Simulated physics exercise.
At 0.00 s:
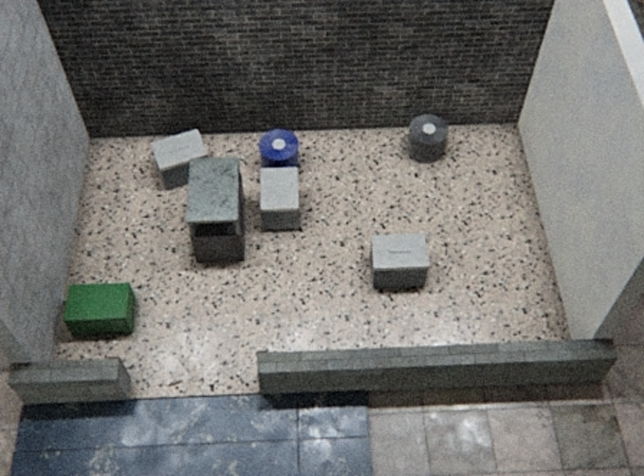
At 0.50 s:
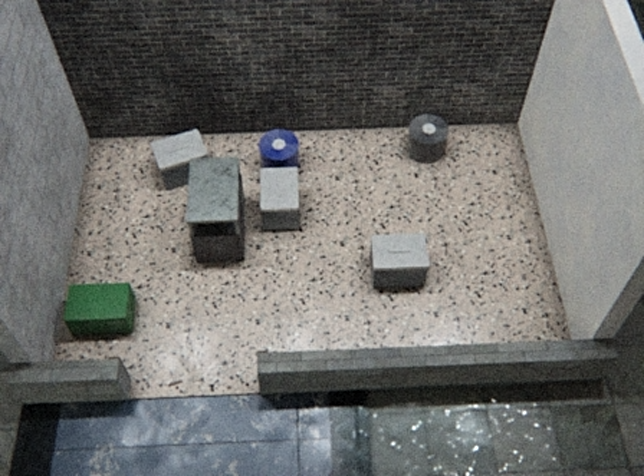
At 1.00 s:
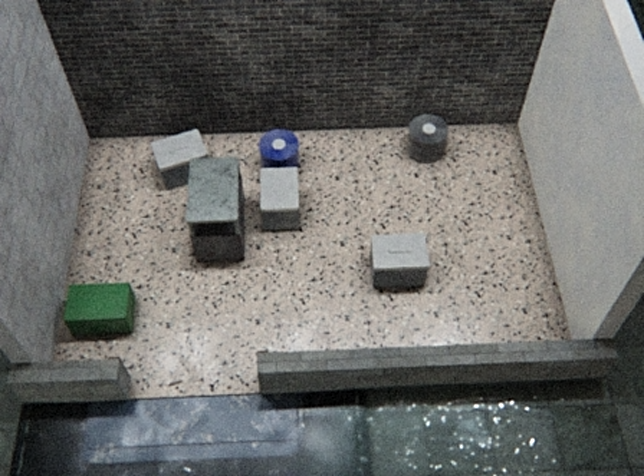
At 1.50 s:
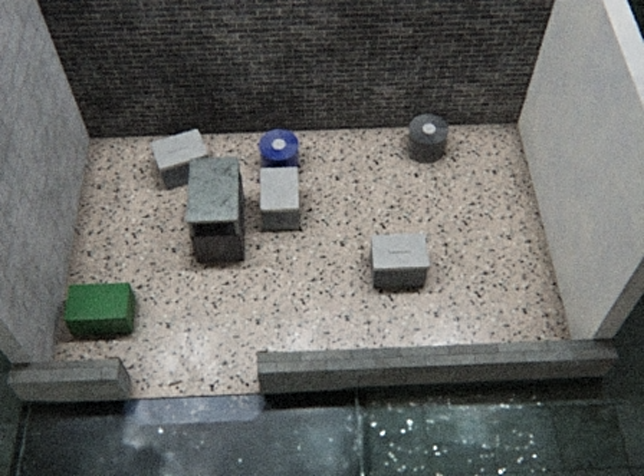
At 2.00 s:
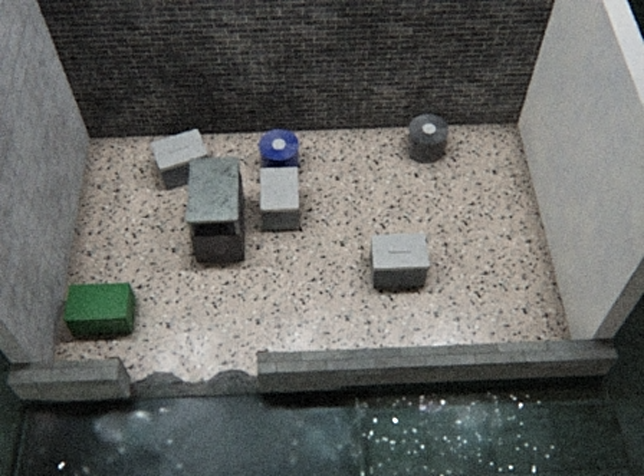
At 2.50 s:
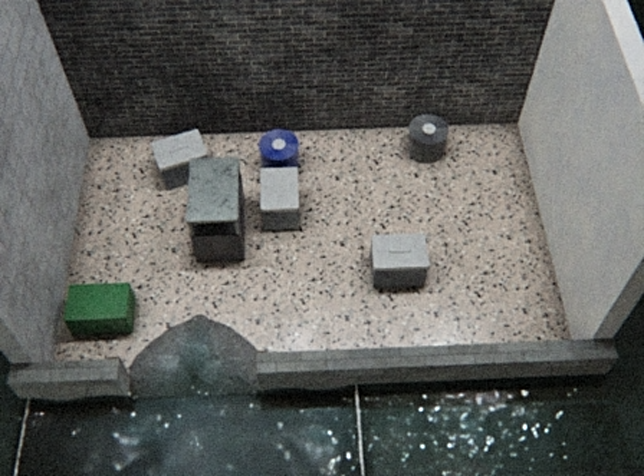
Water spreading across the paved street outside a miniature corner store, then spilling through the doorway gap onto the speckled floor.
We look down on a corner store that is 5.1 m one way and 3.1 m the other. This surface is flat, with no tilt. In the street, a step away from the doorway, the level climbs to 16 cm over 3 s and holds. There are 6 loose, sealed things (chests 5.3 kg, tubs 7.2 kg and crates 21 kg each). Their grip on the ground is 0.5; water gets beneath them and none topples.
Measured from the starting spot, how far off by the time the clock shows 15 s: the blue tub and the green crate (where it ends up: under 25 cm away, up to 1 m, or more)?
First the blue tub, which goes far off, then the green crate, which remains in place.
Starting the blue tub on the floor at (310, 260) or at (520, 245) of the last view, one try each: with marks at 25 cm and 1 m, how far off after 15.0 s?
Going in order, it gets pushed a long way and then it gets pushed a long way.
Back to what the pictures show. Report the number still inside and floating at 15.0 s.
5.
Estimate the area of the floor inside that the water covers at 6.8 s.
Wet: Near 12 m2.
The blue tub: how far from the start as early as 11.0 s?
Displacement by then near 200 cm.
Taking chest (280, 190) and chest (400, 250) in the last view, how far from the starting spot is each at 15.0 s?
150 cm and 30 cm respectively.
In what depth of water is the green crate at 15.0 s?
9 cm or so.
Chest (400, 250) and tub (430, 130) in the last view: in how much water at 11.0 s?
Some 2 cm at the first, some 9 cm at the second.
After 3.5 s the blue tub is near (279, 145), 0.0 m from its start, aground; the green crate is near (97, 301), 0.0 m from its start, aground; 0 afloat.
After 6.8 s the blue tub is near (279, 144), 0.0 m from its start, aground; the green crate is near (97, 301), 0.0 m from its start, aground; 1 afloat.
After 11.0 s the blue tub is near (432, 122), 1.8 m from its start, afloat; the green crate is near (97, 301), 0.0 m from its start, aground; 4 afloat.
After 15.0 s the blue tub is near (497, 154), 2.4 m from its start, afloat; the green crate is near (97, 301), 0.0 m from its start, aground; 5 afloat.
